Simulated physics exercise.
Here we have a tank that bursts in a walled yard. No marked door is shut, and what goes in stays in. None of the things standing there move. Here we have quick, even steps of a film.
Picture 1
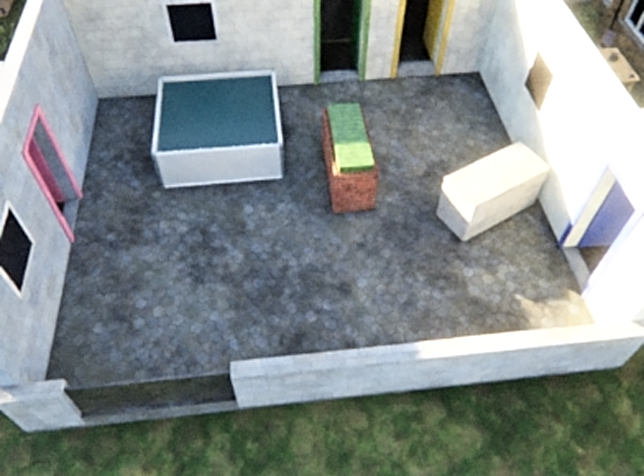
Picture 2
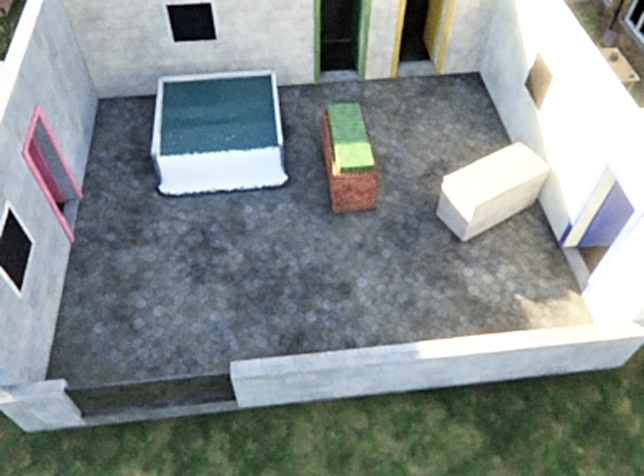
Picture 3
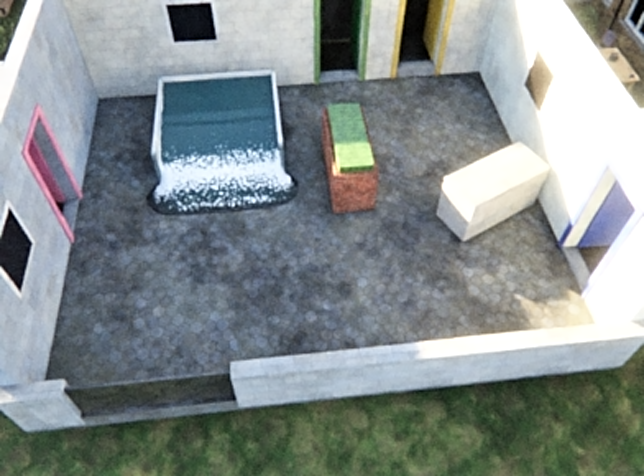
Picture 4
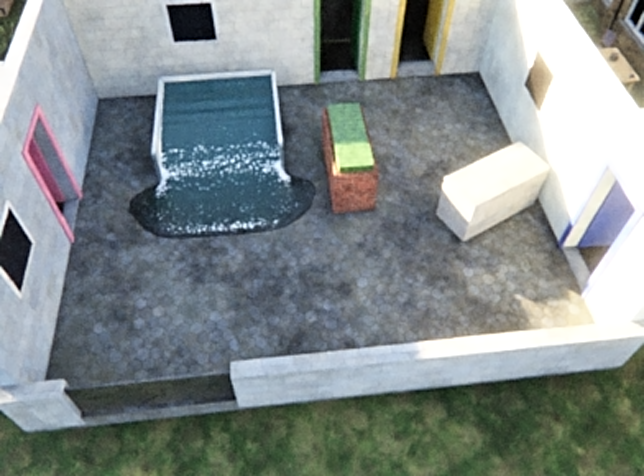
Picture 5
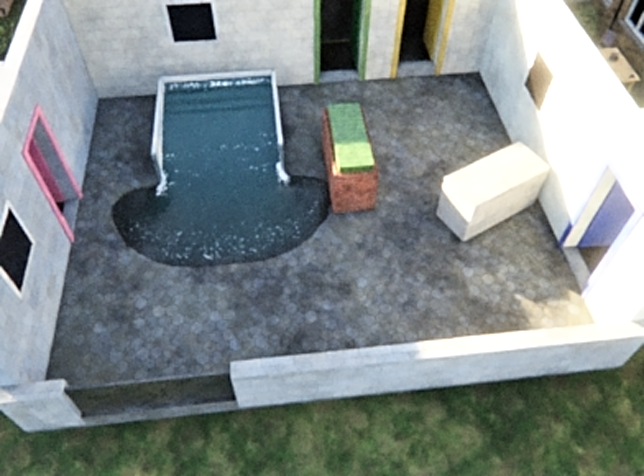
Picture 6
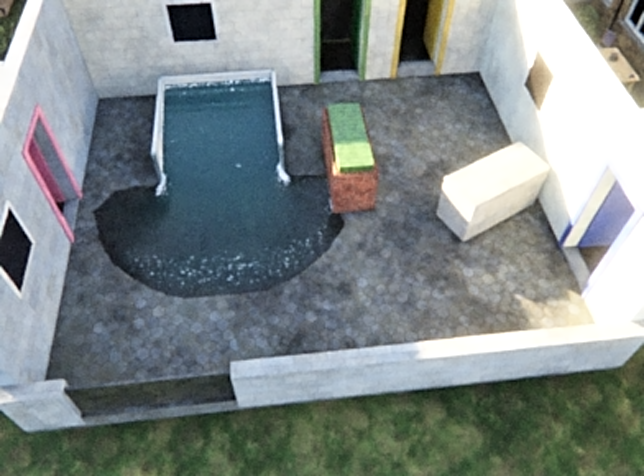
A walled yard with a dark stone floor and pale walls, edged by grass, is seen from high above by a still camera. A white-sided tank of blue-green water sits at the upper left, a green-topped brick block and a cream block stand to its right, and pink, green, yellow and blue doorways line the walls. The tank's near side gives way, and water pours out foaming, then spreads across the floor in a widening dark rounded pool that reaches the brick block.
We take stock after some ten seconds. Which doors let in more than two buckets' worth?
The yellow door will let in an allowed amount; the pink door will let in too much; the green door will let in an allowed amount; the blue door will let in too much.
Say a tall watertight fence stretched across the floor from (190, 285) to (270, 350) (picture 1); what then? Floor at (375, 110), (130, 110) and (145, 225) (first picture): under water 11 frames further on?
Taking the points in turn, they are high and dry, high and dry and inundated.
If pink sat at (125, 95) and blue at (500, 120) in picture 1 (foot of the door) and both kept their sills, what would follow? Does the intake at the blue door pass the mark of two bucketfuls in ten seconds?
The blue door stays short.
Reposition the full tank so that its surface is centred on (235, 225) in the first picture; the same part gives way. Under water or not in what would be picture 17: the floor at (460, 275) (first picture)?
That patch would be swamped, I'd say.
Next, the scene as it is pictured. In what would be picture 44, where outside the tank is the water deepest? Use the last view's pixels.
I'd point to about (547, 235).
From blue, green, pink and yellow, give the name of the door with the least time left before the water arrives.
My answer is the pink door.
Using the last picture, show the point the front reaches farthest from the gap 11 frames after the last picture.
The front's farthest point is close to (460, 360).
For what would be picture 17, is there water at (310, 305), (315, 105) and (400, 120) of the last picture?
As listed, the points end up soaked, high and dry and high and dry.
A moment on, water covers 35 % of the floor; the yellow door not reached, the pink door wet at the sill, nothing in, the green door not reached, the blue door not reached.
Next, water covers 45 % of the floor; the yellow door not reached, the pink door wet at the sill, nothing in, the green door not reached, the blue door not reached.
Then, water covers 50 % of the floor; the yellow door not reached, the pink door wet at the sill, nothing in, the green door not reached, the blue door not reached.
Later, water covers 70 % of the floor; the yellow door not reached, the pink door over two buckets in, the green door not reached, the blue door over two buckets in.
In the end, water covers 95 % of the floor; the yellow door wet at the sill, nothing in, the pink door over two buckets in, the green door wet at the sill, nothing in, the blue door far over two buckets in.
